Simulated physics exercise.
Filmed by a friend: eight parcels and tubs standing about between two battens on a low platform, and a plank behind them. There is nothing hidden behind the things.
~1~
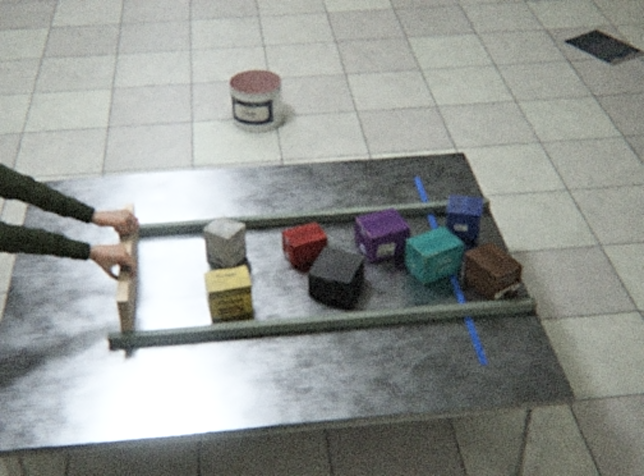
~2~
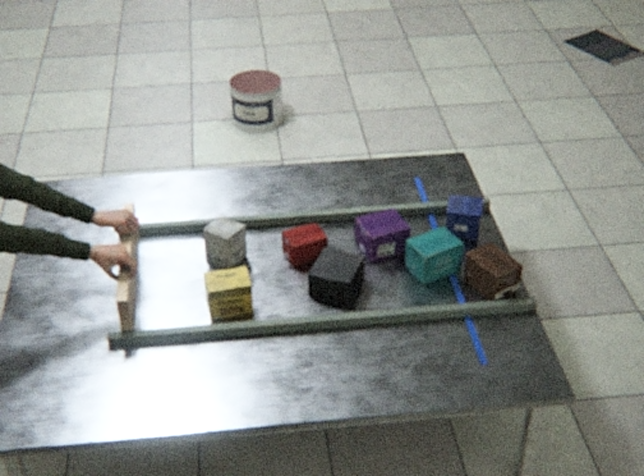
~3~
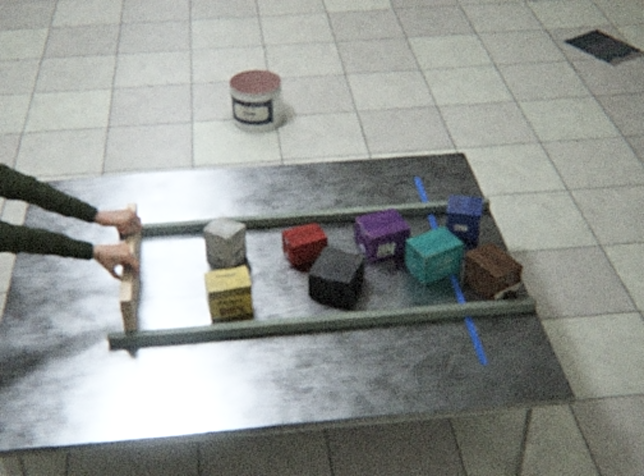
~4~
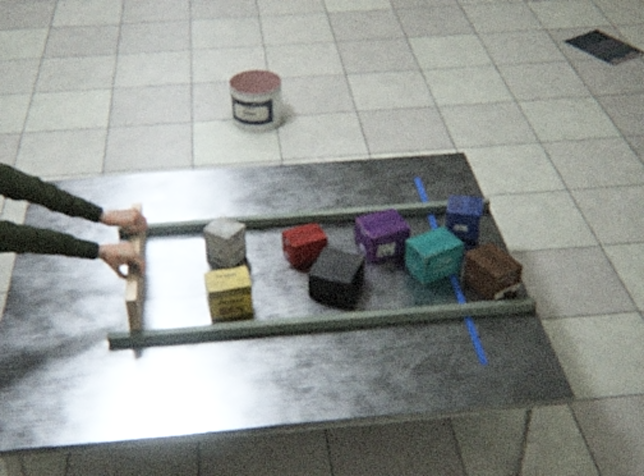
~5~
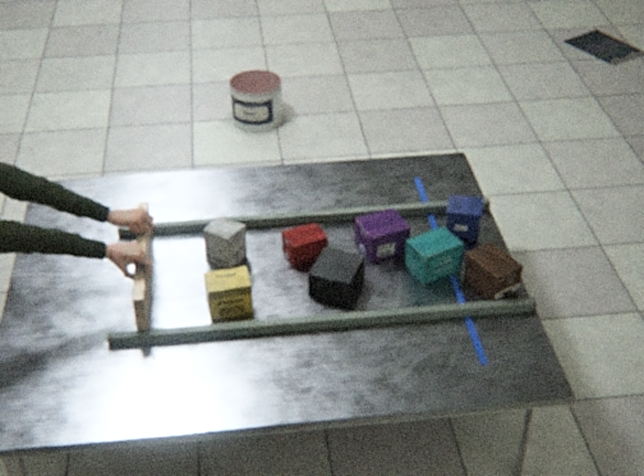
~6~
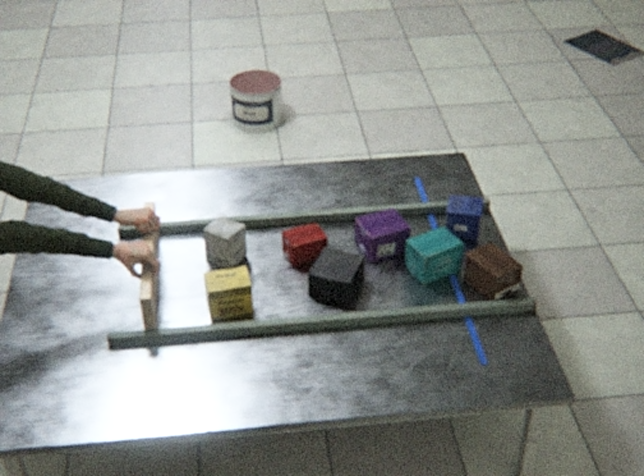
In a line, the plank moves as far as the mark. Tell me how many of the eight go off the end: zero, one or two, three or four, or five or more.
The answer is three or four.
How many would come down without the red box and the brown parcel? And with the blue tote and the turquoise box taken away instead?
Falls come to 2 the first time and 1 the other time.
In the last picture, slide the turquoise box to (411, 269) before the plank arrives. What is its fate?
In that case it leaves the top.
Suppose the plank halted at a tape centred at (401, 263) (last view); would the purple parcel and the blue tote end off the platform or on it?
Lab note: Purple parcel is safe; blue tote ends up below.
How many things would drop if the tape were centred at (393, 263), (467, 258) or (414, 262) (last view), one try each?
In order: 1, 5 and 1.
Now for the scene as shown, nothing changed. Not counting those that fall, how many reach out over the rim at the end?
Number: 3.
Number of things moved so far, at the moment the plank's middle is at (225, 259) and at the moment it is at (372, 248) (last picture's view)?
2 at one spot and 7 at the other.
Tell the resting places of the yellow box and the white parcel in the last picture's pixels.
About (479, 275), and about (453, 218).
Early on, none off yet; brown parcel at rest near (493, 273); blue tote at rest near (464, 218); turquoise box at rest near (434, 256).
Finally, the number that fall off is three or four; lost, purple parcel, turquoise box and blue tote.
